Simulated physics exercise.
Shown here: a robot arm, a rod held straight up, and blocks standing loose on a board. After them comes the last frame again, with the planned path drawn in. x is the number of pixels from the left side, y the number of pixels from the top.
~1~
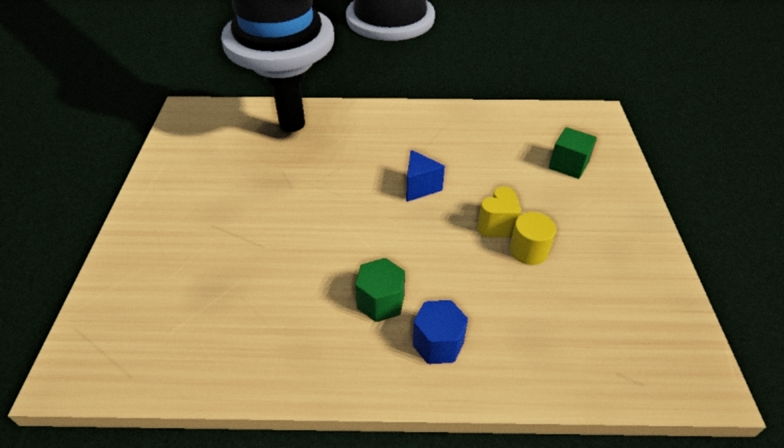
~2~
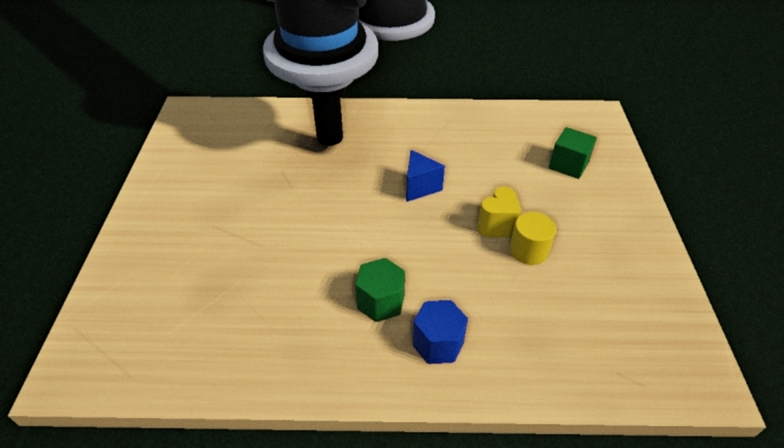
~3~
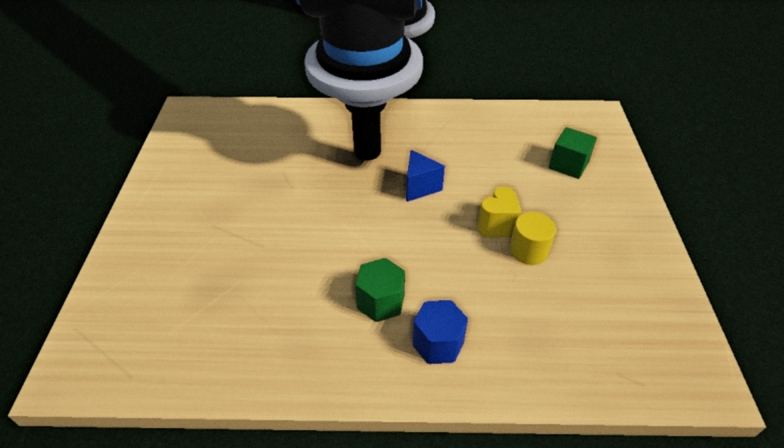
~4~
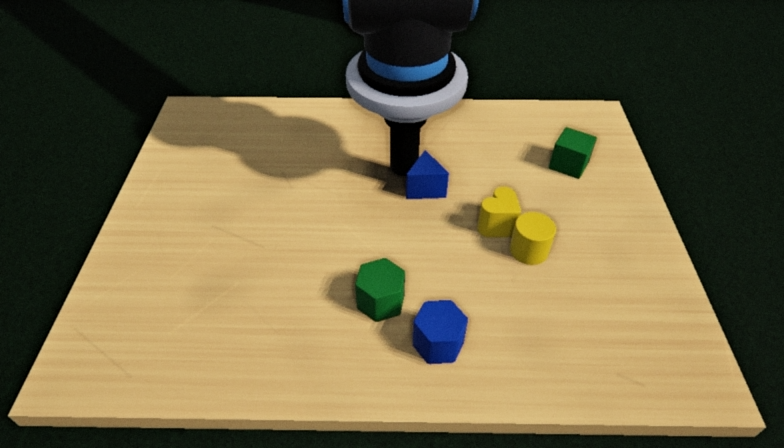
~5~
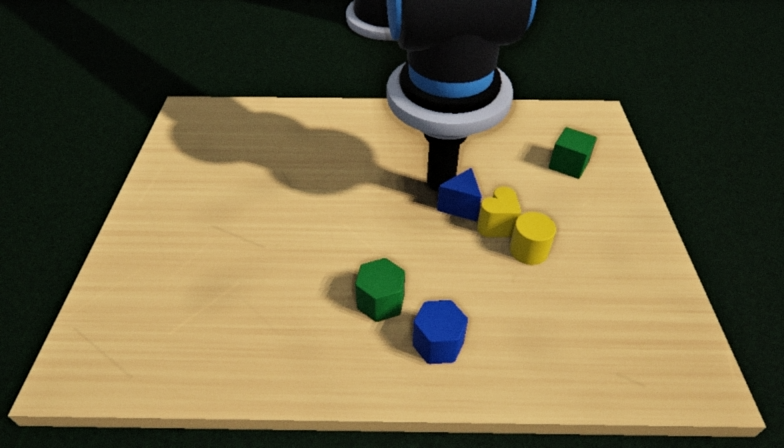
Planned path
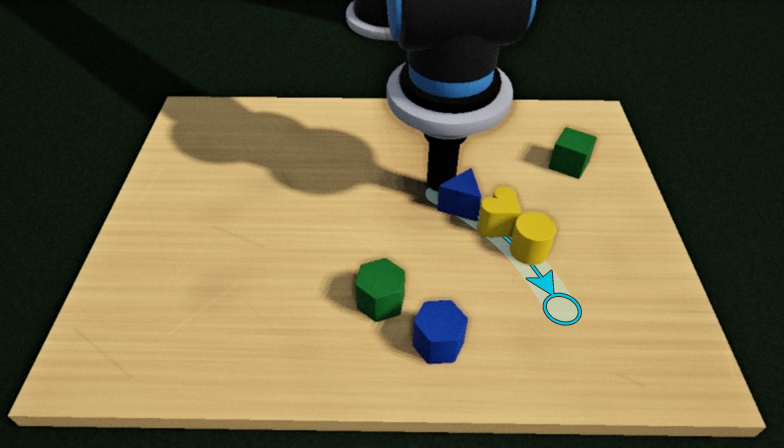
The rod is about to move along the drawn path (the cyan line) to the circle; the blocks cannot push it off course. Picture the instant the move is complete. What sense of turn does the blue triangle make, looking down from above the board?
Viewed from above, clockwise.
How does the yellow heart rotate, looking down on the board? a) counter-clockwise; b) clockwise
It's a.
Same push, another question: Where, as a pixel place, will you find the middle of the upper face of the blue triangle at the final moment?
So, by the moment the path ends, you'll find the top centre of the blue triangle at (516, 257).
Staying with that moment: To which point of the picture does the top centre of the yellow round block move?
Most likely (585, 247).
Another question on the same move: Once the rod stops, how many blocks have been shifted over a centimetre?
A group of three or more is moved.
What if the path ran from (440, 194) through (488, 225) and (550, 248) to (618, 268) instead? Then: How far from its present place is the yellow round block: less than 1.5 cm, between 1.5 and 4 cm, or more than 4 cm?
It will move more than 4 cm.
Path on the board, from (440, 194) through (486, 222) and (527, 260) to (562, 309).
The first path, step by step. One third of the way, rod (489, 211); blue triangle (498, 221); yellow heart (527, 210), turned 40° anticlockwise; yellow round block (553, 233).
Two thirds of the way, rod (531, 249); blue triangle (516, 253), turned 90° clockwise; yellow heart (553, 217), turned 75° anticlockwise; yellow round block (581, 246).
At the end, rod (567, 298); blue triangle (516, 257), turned 105° clockwise; yellow heart (552, 217), turned 75° anticlockwise; yellow round block (585, 247).
